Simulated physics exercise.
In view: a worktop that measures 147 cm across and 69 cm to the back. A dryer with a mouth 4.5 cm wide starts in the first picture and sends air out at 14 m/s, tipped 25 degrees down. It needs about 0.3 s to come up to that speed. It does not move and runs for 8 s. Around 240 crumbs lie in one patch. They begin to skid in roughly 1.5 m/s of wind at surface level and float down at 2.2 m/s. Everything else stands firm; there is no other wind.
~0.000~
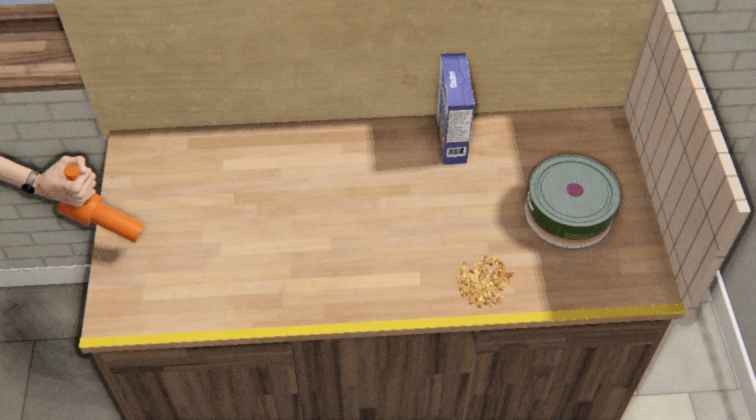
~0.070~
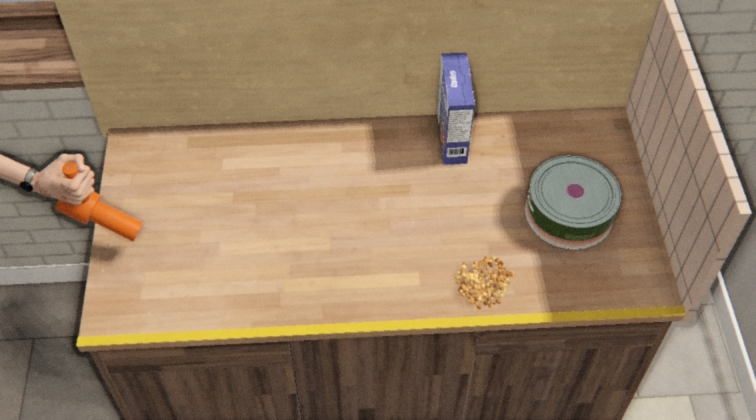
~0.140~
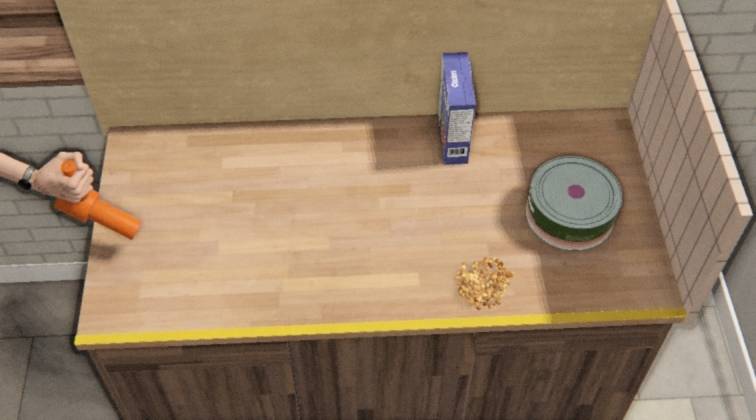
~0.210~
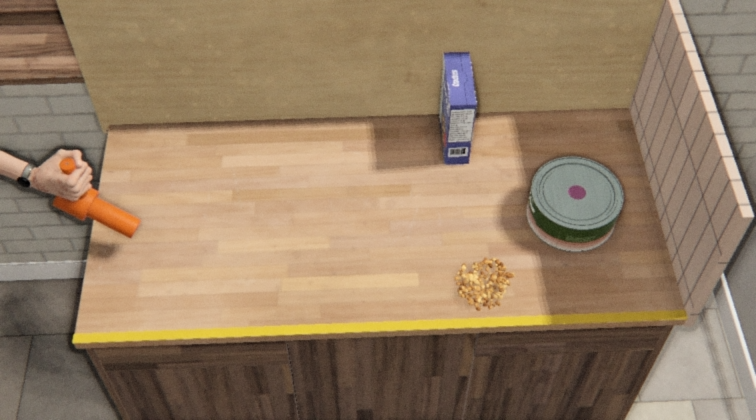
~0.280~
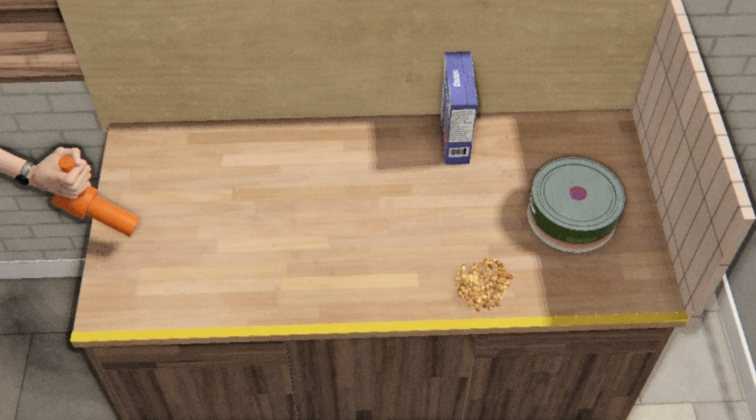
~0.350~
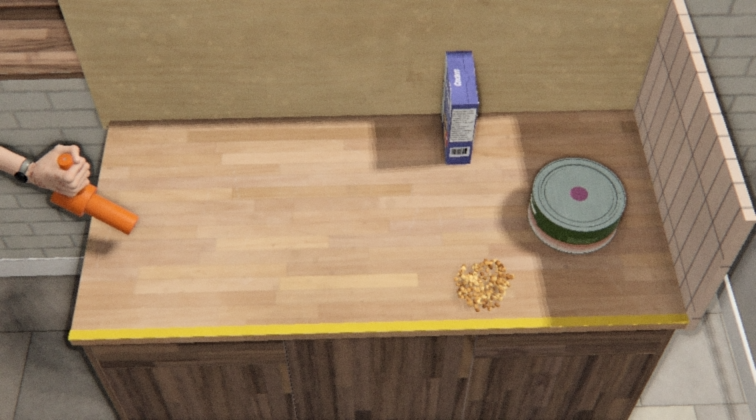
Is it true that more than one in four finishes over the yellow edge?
More than a quarter over the yellow edge: Yes.
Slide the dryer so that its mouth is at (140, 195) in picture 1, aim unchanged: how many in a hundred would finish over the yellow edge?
It would be near 90 %.
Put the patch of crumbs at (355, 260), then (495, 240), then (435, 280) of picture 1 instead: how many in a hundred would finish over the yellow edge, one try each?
In that order: 30 %, 0 %, 70 %.
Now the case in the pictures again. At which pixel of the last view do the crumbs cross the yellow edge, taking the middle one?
Around (627, 325).
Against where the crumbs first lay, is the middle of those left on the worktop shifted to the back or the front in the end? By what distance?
Towards the front, some 5 cm.
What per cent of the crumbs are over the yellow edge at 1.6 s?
About 60 %.
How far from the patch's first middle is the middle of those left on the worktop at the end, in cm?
Roughly 50 cm.
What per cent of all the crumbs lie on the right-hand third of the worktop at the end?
Near 30 %.
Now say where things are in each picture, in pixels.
In the first picture, the middle of the crumbs is near (483, 283), none has stirred yet and the mouth of the dryer is at (140, 234).
In the second picture, the middle of the crumbs is near (483, 283), none has stirred yet and the yellow edge is centred on (385, 331).
In the third picture, the middle of the crumbs is near (483, 283), none has stirred yet, the top of a large tin is at (576, 191) and the top of a carton is at (459, 78).
In the fourth picture, the middle of the crumbs is near (482, 284) and none has stirred yet.
In the fifth picture, the middle of the crumbs is near (482, 285) and none has stirred yet.
In the sixth picture, the middle of the crumbs is near (482, 285) and none has stirred yet.
After 1.6 s, 16 % are on the move or not yet settled, 59 % are over the yellow edge; the middle of those still in play is near (682, 294).
After 2.6 s, 11 % are on the move or not yet settled, 62 % are over the yellow edge; the middle of those still in play is near (682, 293).
After 4.4 s, 7 % are on the move or not yet settled, 64 % are over the yellow edge; the middle of those still in play is near (682, 290).
After 8.0 s, at the end, 66 % are over the yellow edge; the middle of those still in play is near (682, 290).
